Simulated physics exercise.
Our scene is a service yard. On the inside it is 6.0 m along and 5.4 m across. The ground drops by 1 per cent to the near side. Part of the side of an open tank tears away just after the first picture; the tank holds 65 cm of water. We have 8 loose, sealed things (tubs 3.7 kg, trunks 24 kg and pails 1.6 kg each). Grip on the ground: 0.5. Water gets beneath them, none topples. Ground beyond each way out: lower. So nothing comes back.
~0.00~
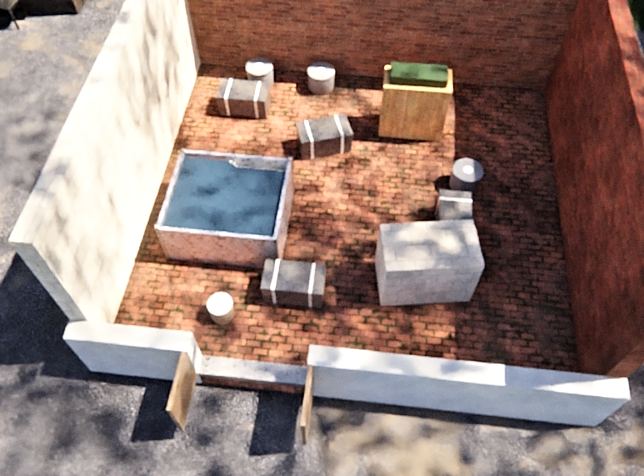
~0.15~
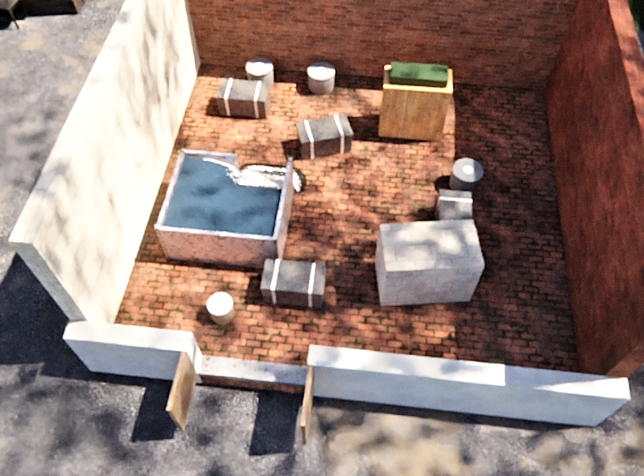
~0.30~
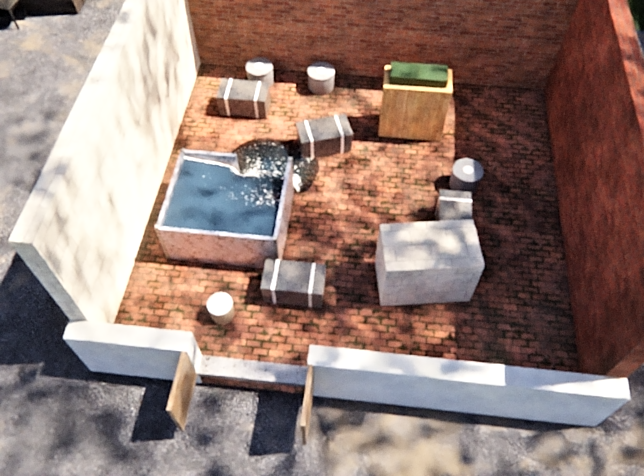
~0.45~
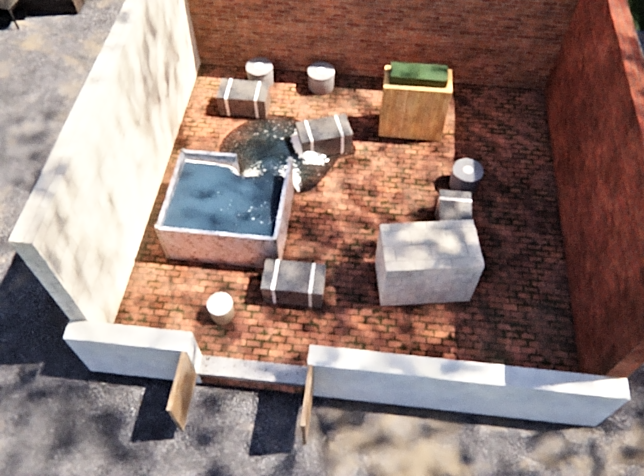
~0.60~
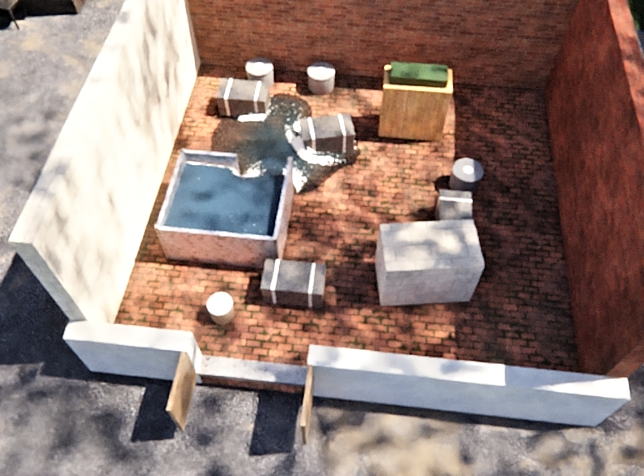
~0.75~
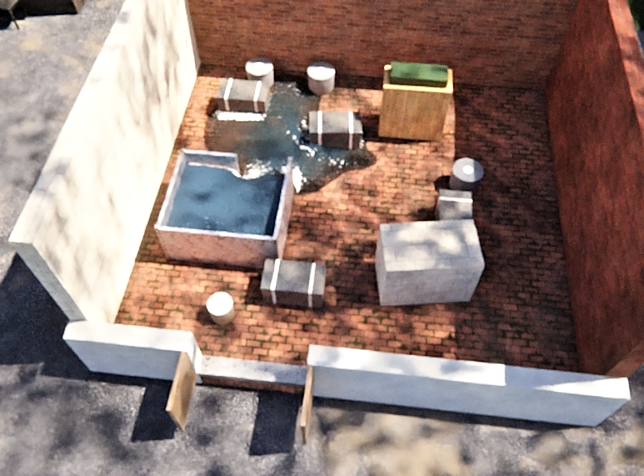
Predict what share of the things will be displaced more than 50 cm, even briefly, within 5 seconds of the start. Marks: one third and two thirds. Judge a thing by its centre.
My guess is the middle band, from a third up to two thirds.
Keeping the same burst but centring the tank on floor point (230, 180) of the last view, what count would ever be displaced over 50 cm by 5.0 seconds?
The answer would then be 3.
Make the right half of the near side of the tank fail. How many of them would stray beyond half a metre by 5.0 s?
2.
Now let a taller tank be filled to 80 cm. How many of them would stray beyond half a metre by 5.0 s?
The answer would then be 4.
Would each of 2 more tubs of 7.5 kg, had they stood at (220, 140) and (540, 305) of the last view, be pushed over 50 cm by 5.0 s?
Above, below.
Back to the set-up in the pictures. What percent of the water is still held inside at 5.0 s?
100 %.
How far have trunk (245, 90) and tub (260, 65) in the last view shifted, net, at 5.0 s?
Taking them in turn, I get 100 cm for the first and 140 cm for the second.
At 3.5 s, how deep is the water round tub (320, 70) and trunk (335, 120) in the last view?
Depth approx. 12 cm / 11 cm.
After 1.1 s 1 of 8 are over 50 cm from their spots; 0 afloat.
After 2.2 s 2 of 8 are over 50 cm from their spots; 3 afloat.
After 3.5 s 2 of 8 are over 50 cm from their spots; 4 afloat.
After 5.0 s 4 of 8 are over 50 cm from their spots, and 4 have been at some point; 5 afloat.
